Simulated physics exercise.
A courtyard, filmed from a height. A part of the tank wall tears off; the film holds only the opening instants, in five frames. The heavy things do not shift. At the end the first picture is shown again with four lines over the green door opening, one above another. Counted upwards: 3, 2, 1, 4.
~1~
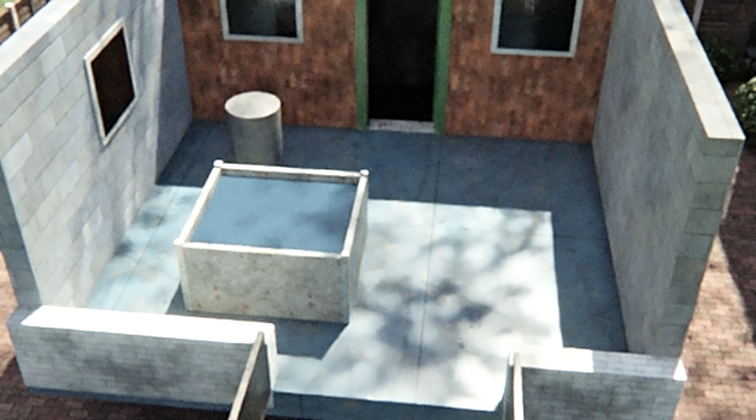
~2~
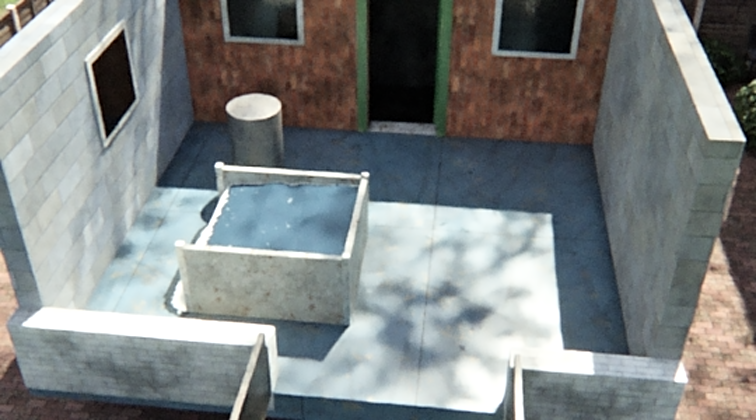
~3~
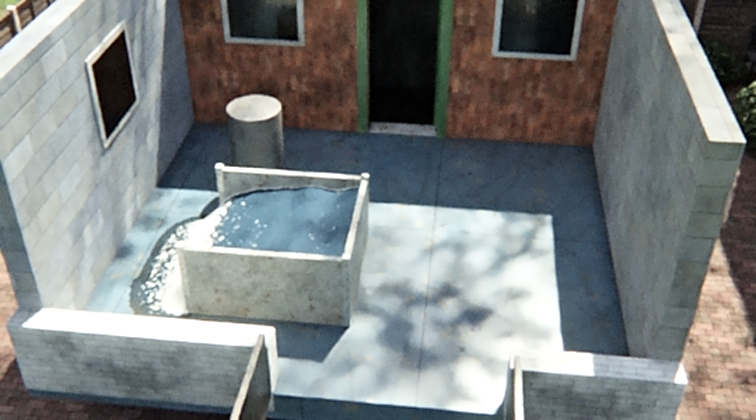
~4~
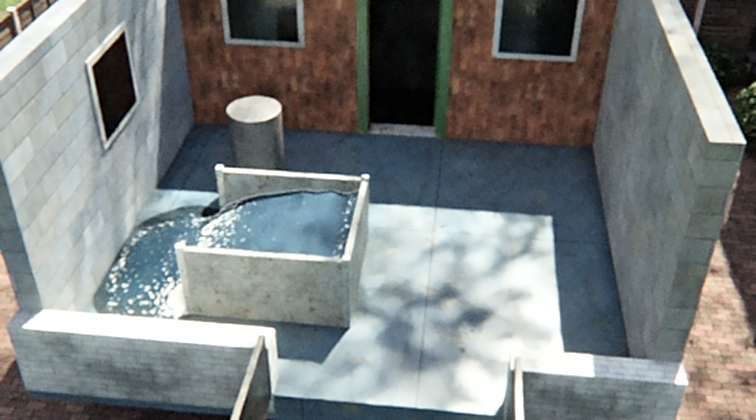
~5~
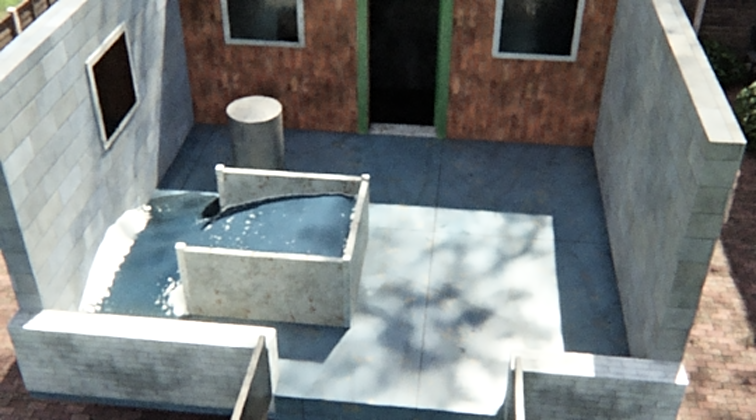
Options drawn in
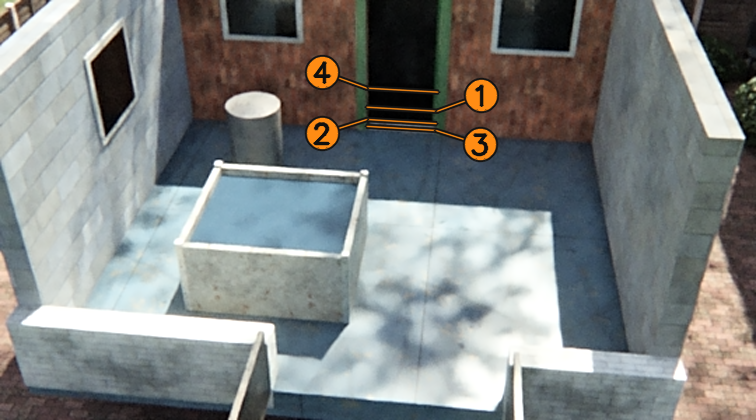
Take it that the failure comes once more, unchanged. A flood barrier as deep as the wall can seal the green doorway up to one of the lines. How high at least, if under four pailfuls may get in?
3 will do.
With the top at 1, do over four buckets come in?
No, that is safe.
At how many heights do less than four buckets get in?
All four.
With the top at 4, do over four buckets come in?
No.
In orange, 1 at (401, 109); 2 at (401, 121); 3 at (401, 128); 4 at (402, 90); from the bottom up 3, 2, 1, 4.
If 1 is chosen, nothing gets over.
If 2 is chosen, nothing gets over.
If 3 is chosen, a splash gets over, under a bucket.
If 4 is chosen, nothing gets over.
